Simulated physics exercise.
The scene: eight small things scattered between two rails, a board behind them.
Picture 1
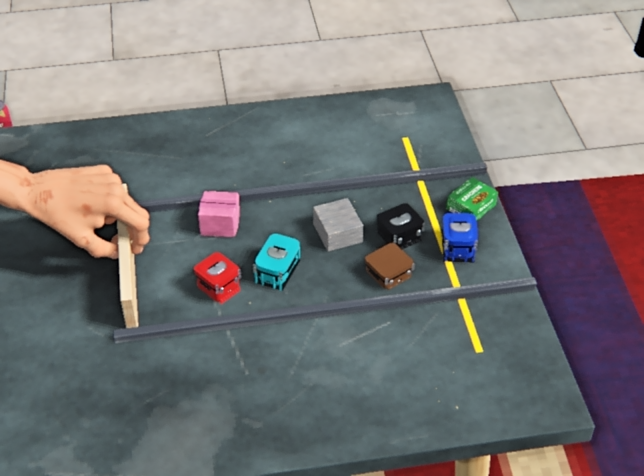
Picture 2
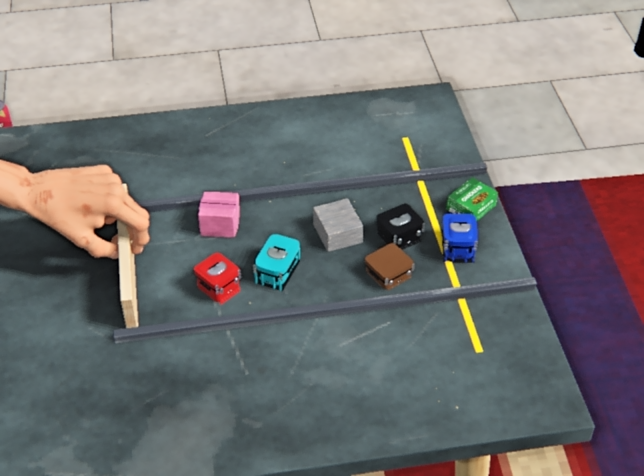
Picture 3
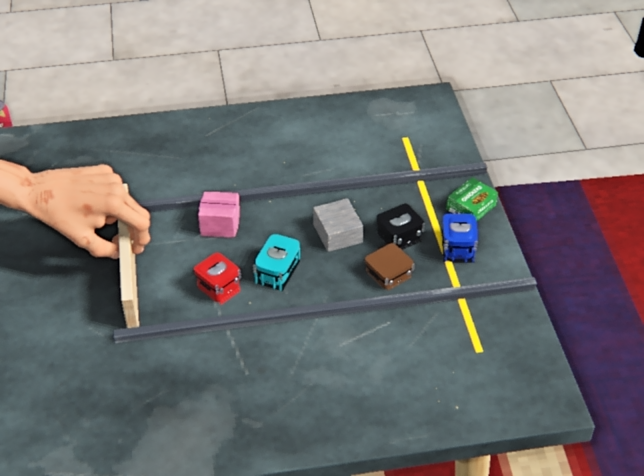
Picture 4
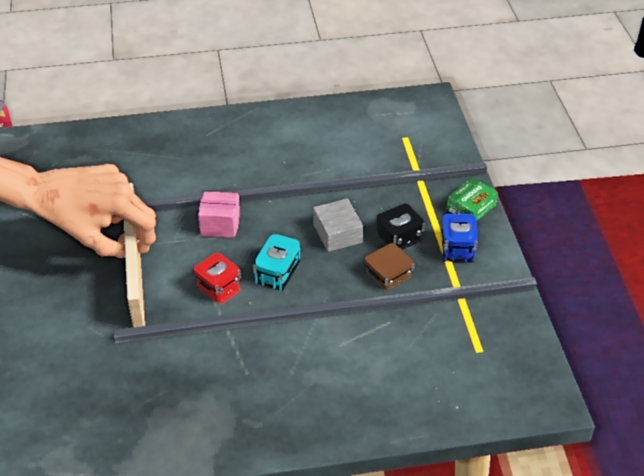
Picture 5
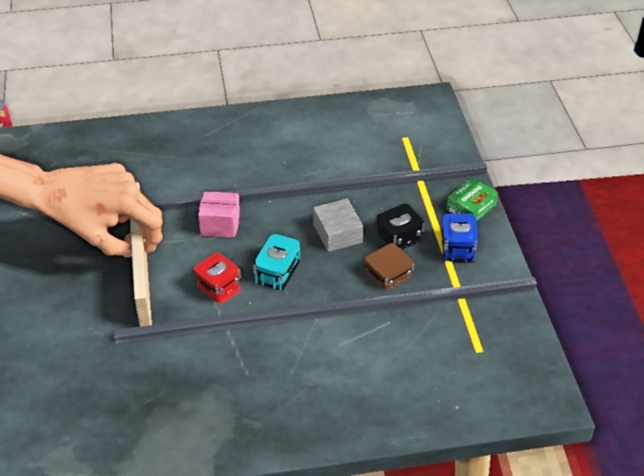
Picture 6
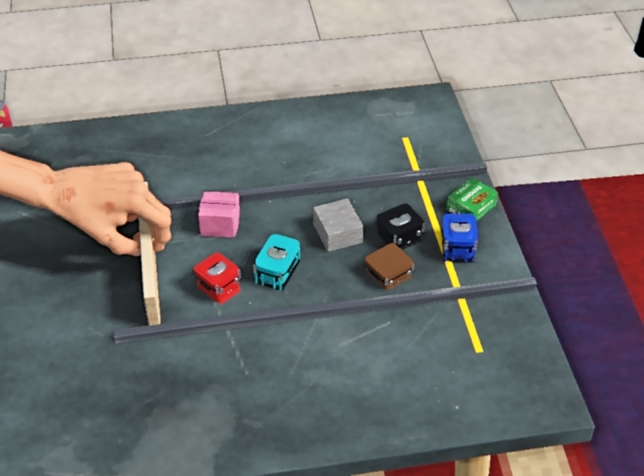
On a dark tabletop, a hand holding a wooden board upright, then sliding it slightly right between rails toward eight motionless small objects.
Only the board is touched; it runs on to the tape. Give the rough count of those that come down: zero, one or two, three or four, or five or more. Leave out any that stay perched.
The number that fall off is one or two.
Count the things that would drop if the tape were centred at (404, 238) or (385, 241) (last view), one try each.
It would be 0 and 0.
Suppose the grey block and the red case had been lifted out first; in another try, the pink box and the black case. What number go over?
First 0, then 0.
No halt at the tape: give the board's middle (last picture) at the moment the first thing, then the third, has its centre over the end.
At (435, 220) for the first, at (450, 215) for the third.
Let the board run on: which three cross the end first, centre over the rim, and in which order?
In order: The blue case, the green box, the black case.
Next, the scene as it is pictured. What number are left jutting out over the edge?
It comes to 2.
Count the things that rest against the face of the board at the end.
It touches 3.
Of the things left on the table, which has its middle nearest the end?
That is the green box.
Early on, none off yet; green box at rest near (472, 201); blue case at rest near (459, 238); black case at rest near (400, 228).
Finally, the number that fall off is one or two; lost, blue case.
